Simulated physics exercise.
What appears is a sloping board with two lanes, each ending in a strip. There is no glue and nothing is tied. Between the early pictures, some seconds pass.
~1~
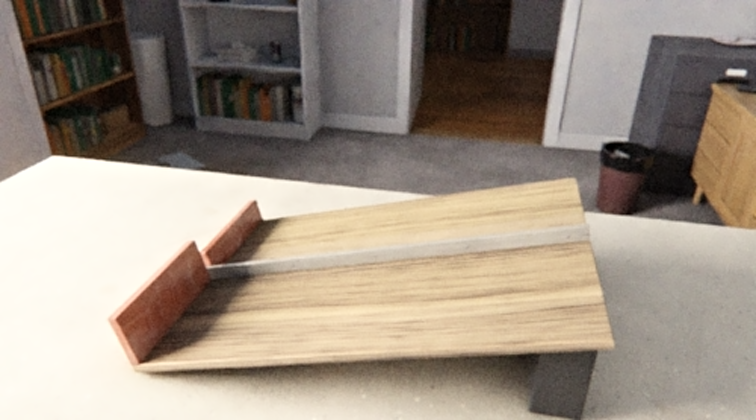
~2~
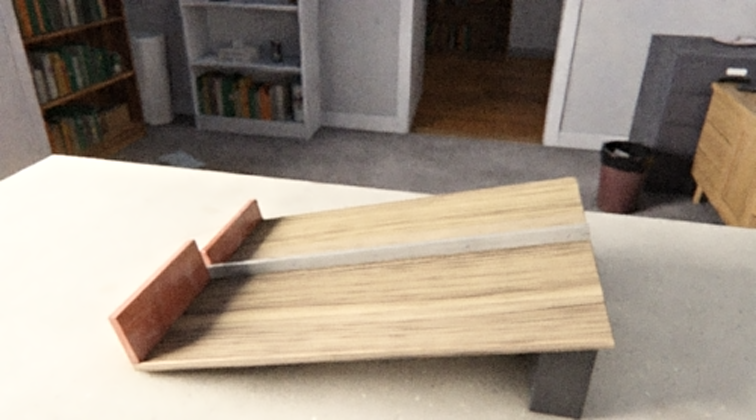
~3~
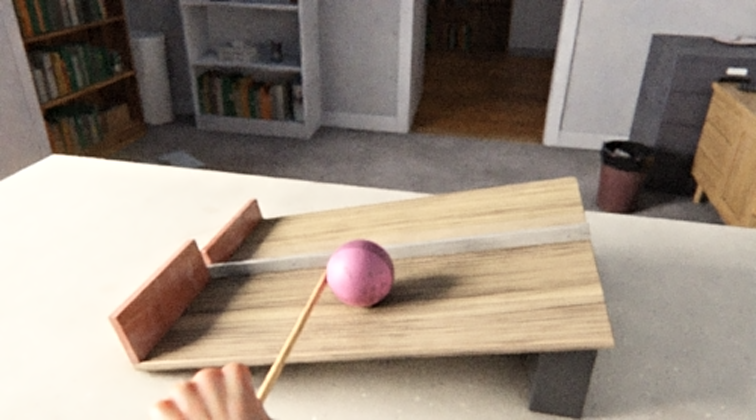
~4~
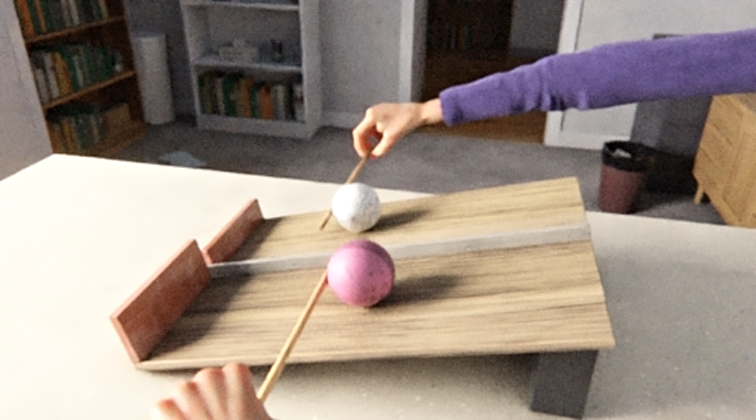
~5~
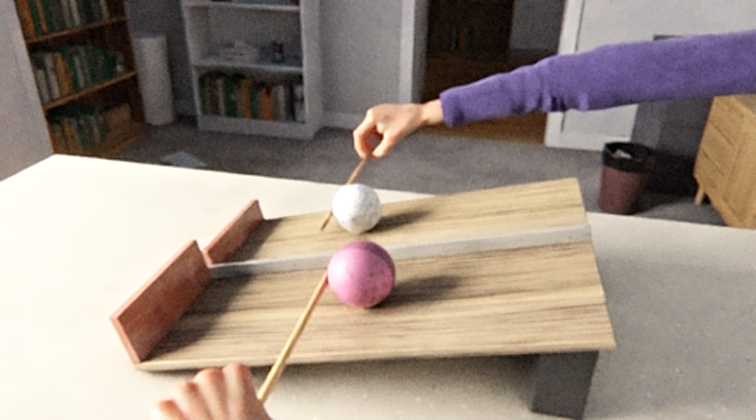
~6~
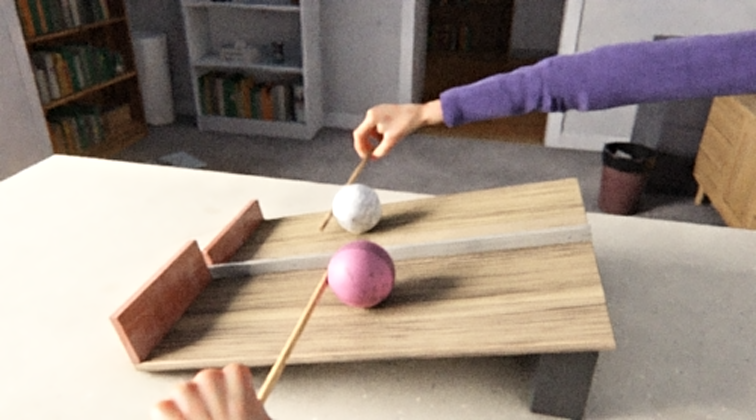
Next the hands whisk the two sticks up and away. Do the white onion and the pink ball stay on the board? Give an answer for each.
The white onion stays put, the pink ball stays put.
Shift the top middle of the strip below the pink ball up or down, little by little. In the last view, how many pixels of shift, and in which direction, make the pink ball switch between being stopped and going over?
Push it down about 32 pixels and it flips.
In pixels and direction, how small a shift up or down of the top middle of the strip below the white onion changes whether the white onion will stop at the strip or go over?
12 pixels or so, going down.
Then, 0.30 s past the last view, white onion rolling on the board near (323, 213); pink ball rolling on the board near (318, 279).
Then, 0.48 s past the last view, white onion rolling on the board near (262, 221); pink ball rolling on the board near (240, 286).
Finally, the white onion is held by the strip, near (256, 222); the pink ball is held by the strip, near (196, 291).
